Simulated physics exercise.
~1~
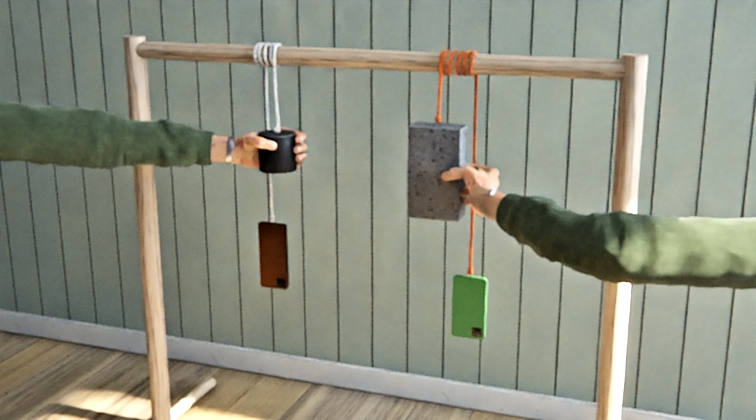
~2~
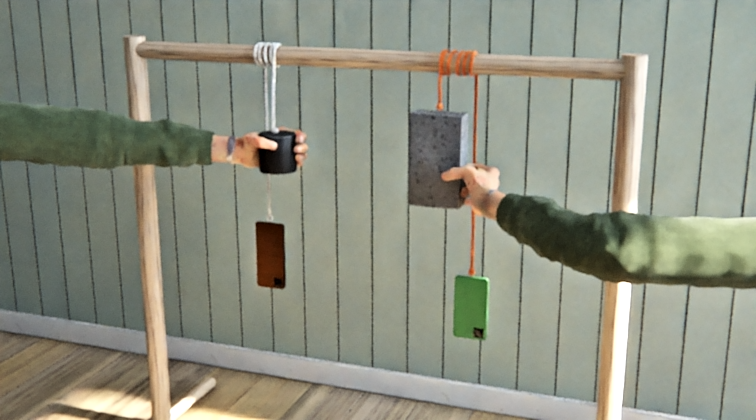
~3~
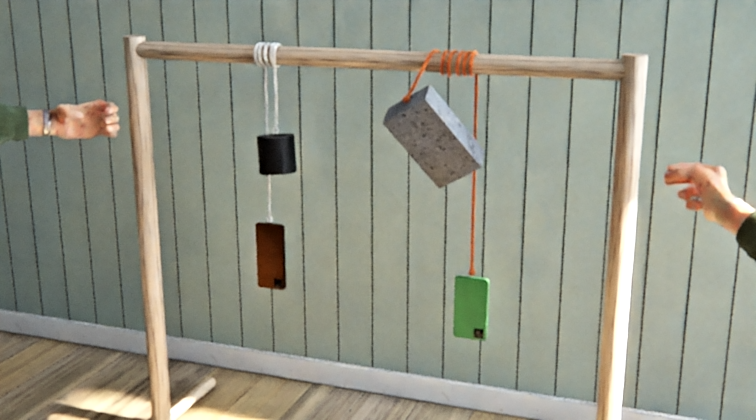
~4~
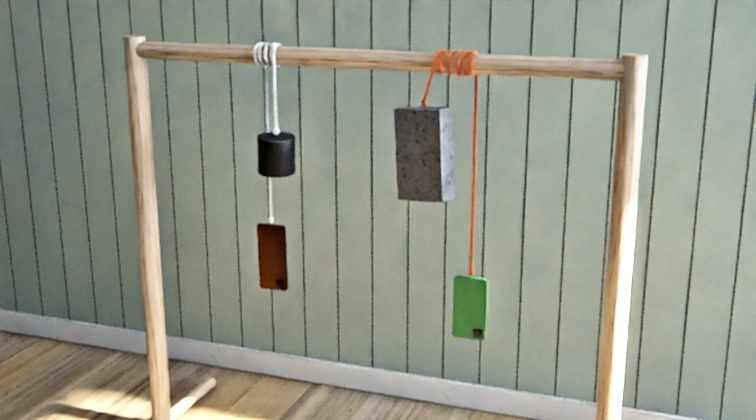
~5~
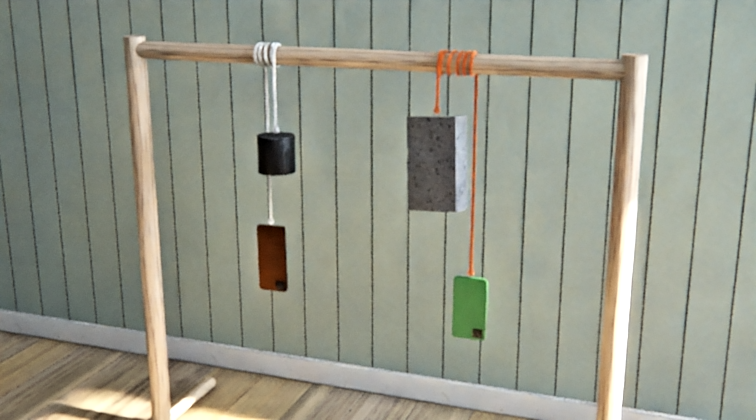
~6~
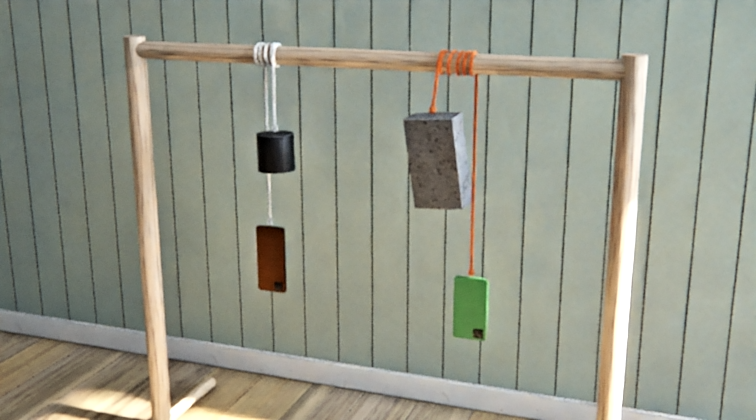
The released gray paver tilts and sways on its orange lace, still hanging at the end.
